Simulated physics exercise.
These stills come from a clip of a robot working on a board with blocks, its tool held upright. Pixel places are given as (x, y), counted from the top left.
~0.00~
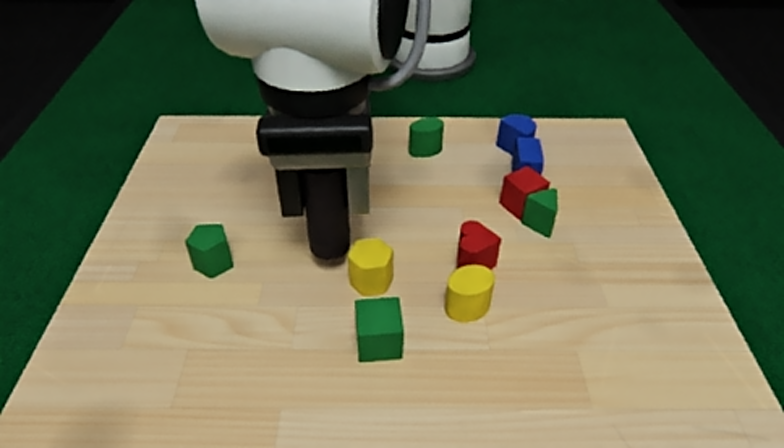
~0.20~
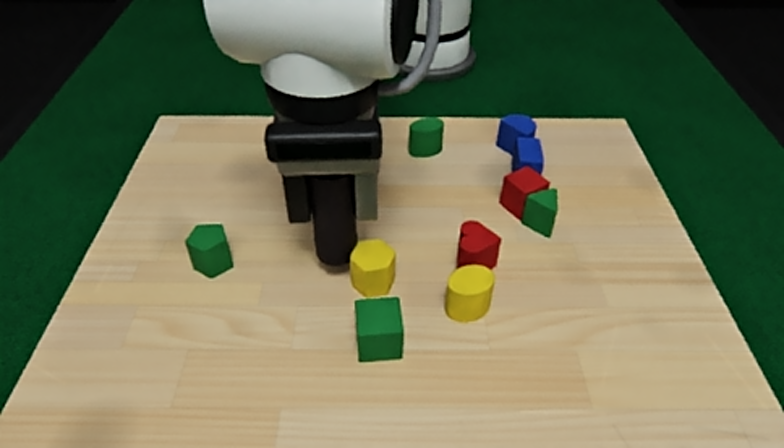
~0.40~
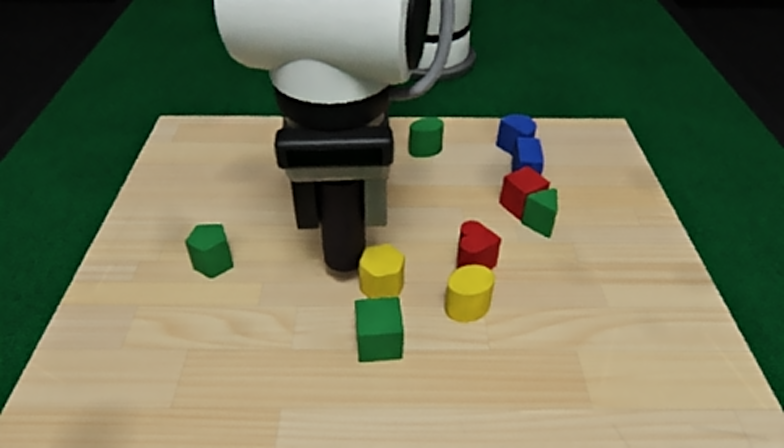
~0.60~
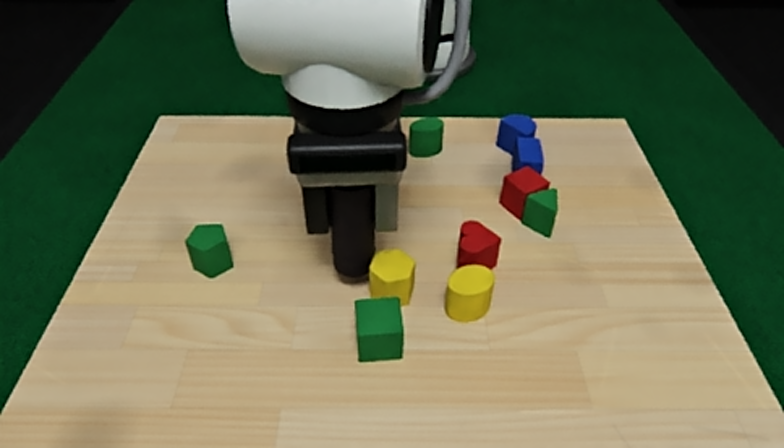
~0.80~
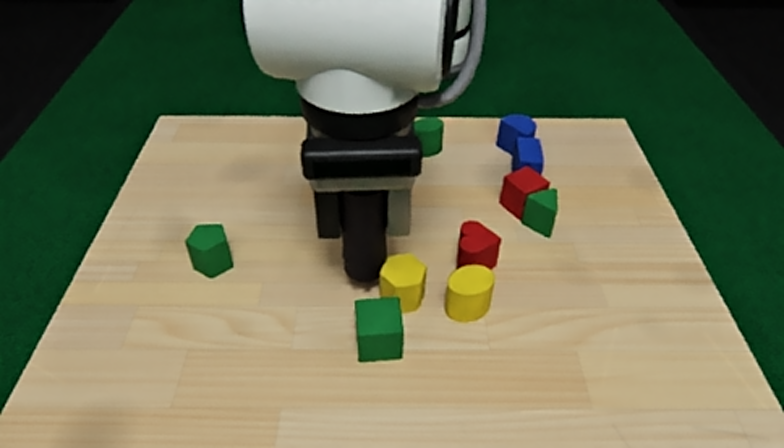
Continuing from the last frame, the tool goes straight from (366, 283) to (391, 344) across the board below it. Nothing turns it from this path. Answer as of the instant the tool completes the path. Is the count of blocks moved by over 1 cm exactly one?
No, it doesn't check out.
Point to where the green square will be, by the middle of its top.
About (387, 356).
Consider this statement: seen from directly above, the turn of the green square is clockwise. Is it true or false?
Verdict: True.
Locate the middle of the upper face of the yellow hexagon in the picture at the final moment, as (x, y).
It is going to be at (423, 282).
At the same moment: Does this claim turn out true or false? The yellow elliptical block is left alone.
The claim holds.
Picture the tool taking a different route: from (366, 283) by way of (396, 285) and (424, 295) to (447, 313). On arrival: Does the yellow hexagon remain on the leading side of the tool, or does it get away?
In front, still.
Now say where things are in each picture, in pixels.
Tip of the tool at (330, 247), middles of tops, green square at (379, 315), yellow hexagon at (371, 252), yellow elliptical block at (472, 279), in the first frame.
Tool at (337, 252), yellow hexagon at (373, 254), in the second frame.
Tool at (345, 258), yellow hexagon at (382, 259), in the third frame.
Tool at (354, 263), yellow hexagon at (392, 264), in the fourth frame.
Tool at (365, 268), green square at (379, 315), yellow hexagon at (404, 269), yellow elliptical block at (472, 279), in the fifth frame.
On the path given first. Halfway along, tool at (378, 297); green square at (380, 320); yellow hexagon at (422, 281), turned 30° anticlockwise.
At the end, tool at (391, 328); green square at (387, 356), turned 20° clockwise; yellow hexagon at (423, 282), turned 35° anticlockwise; yellow elliptical block unmoved.
